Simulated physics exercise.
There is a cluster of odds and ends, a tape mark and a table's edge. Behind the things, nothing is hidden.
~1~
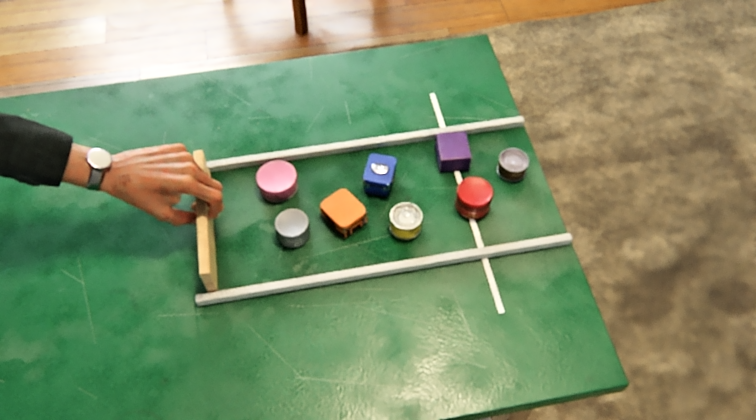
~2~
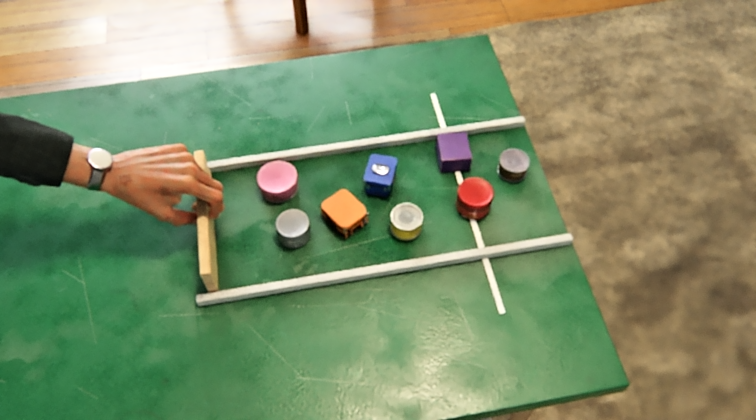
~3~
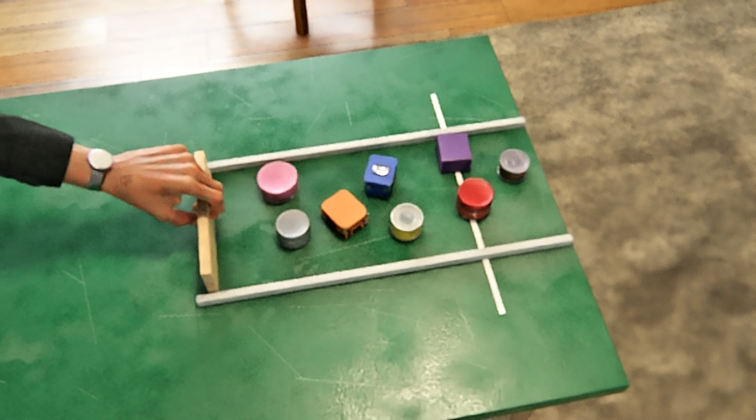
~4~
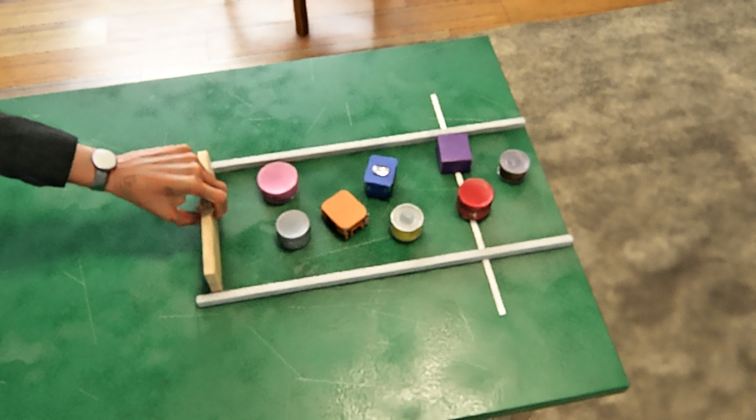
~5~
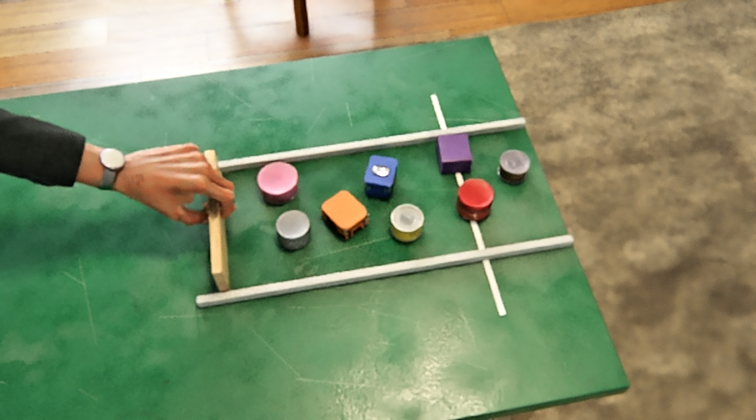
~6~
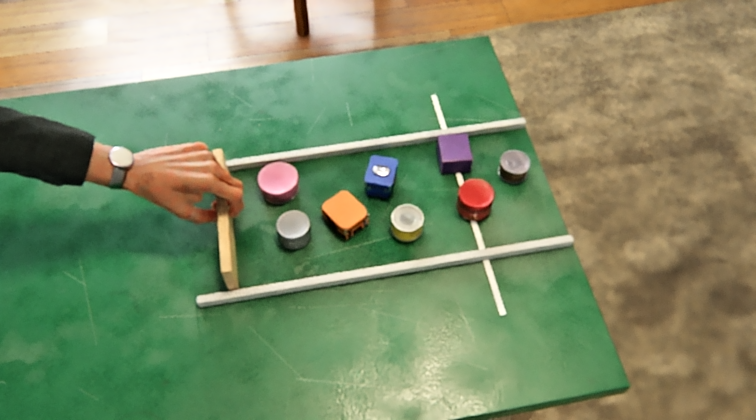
A hand wearing a watch held a wooden board upright on a green table, then slid it slightly right toward a scattered group of small colourful tubs and blocks, which stayed still between two pale rails.
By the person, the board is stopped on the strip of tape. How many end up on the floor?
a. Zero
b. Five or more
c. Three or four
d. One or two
a.
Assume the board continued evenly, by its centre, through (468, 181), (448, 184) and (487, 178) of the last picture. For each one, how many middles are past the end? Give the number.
Middles past end - pos 1: 0, pos 2: 0, pos 3: 2.
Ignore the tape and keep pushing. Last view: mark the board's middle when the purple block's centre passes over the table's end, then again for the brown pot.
(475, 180) and (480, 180), more or less.
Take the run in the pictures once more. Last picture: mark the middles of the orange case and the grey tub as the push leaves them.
Orange case: About (486, 184); grey tub: About (488, 209).
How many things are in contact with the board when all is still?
Counting them up gives 3.
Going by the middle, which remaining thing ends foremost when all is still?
The one is the purple block.
A little later, none off yet; brown pot at rest near (514, 167); red tub at rest near (475, 200); purple block at rest near (454, 154).
Next, none off yet; brown pot at rest near (516, 168); red tub shifted a little near (491, 198); purple block shifted about its own width near (499, 144).
When it is over, the number that fall off is zero.
